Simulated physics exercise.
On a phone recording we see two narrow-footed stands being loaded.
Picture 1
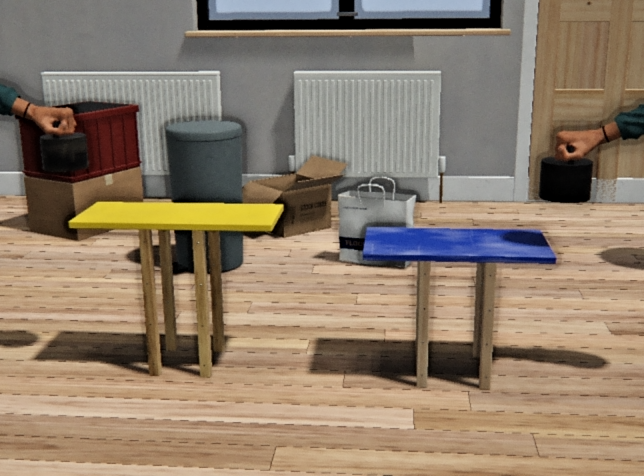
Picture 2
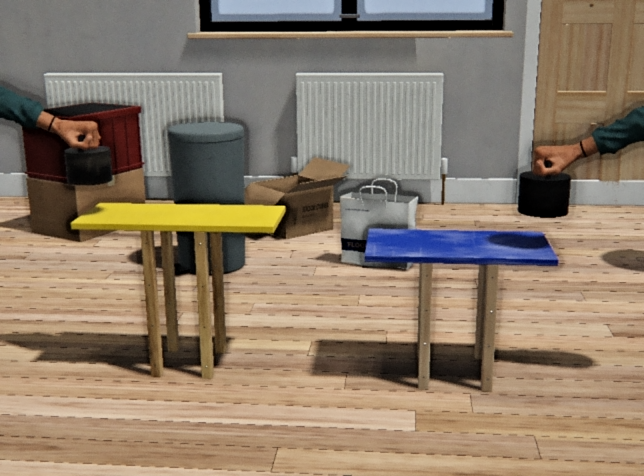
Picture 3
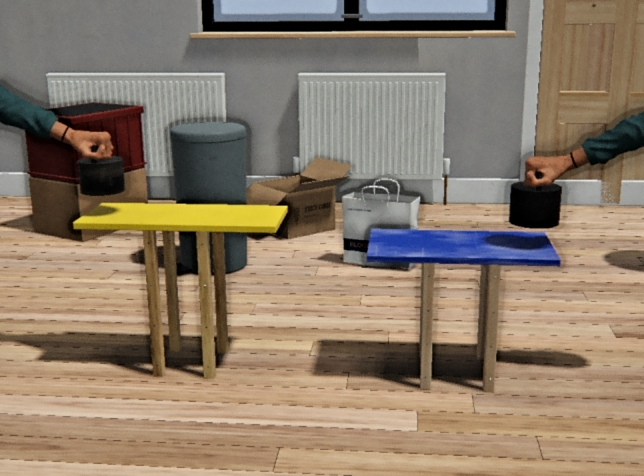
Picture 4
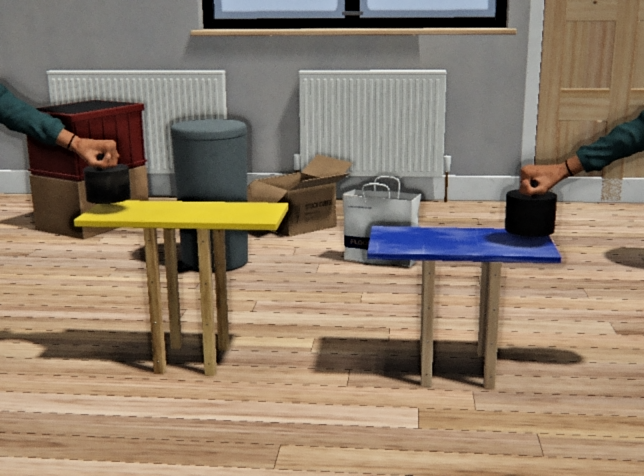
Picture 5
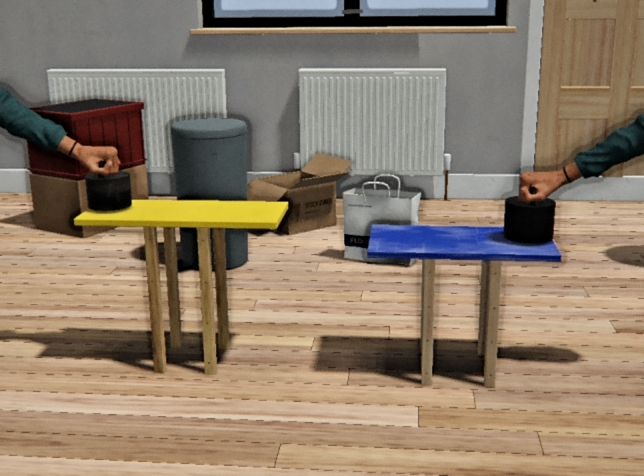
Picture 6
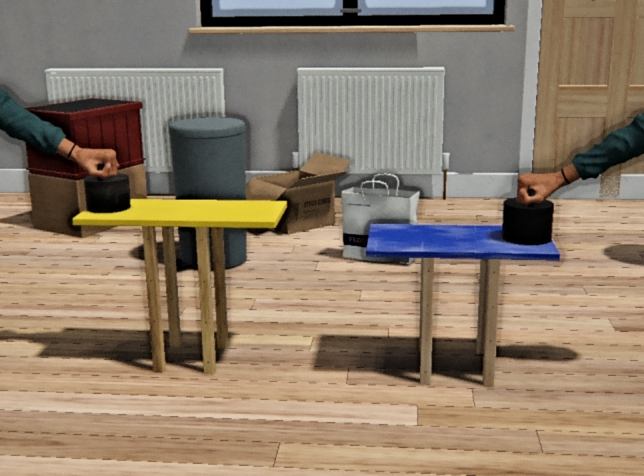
In a room with radiators and a wooden floor, two hands carried dark round objects inward, then lowered them onto the outer ends of a yellow table and a blue one, and kept holding them.
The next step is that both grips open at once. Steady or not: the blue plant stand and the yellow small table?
As it turns out, the blue plant stand topples; the yellow small table topples.
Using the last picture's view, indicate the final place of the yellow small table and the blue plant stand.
The yellow small table around (61, 273); the blue plant stand around (599, 293).
Then, 0.46 s past the last view, blue plant stand leaning 13° off how it started near (492, 237); yellow small table leaning 21° off how it started near (132, 211).
Then, 0.64 s past the last view, blue plant stand leaning 40° off how it started near (542, 250); yellow small table leaning 57° off how it started near (79, 255).
Then, 0.80 s past the last view, blue plant stand leaning 68° off how it started near (585, 288); yellow small table leaning 63° off how it started near (62, 265).
Finally, the blue plant stand goes over, near (599, 293); the yellow small table goes over, near (61, 273).
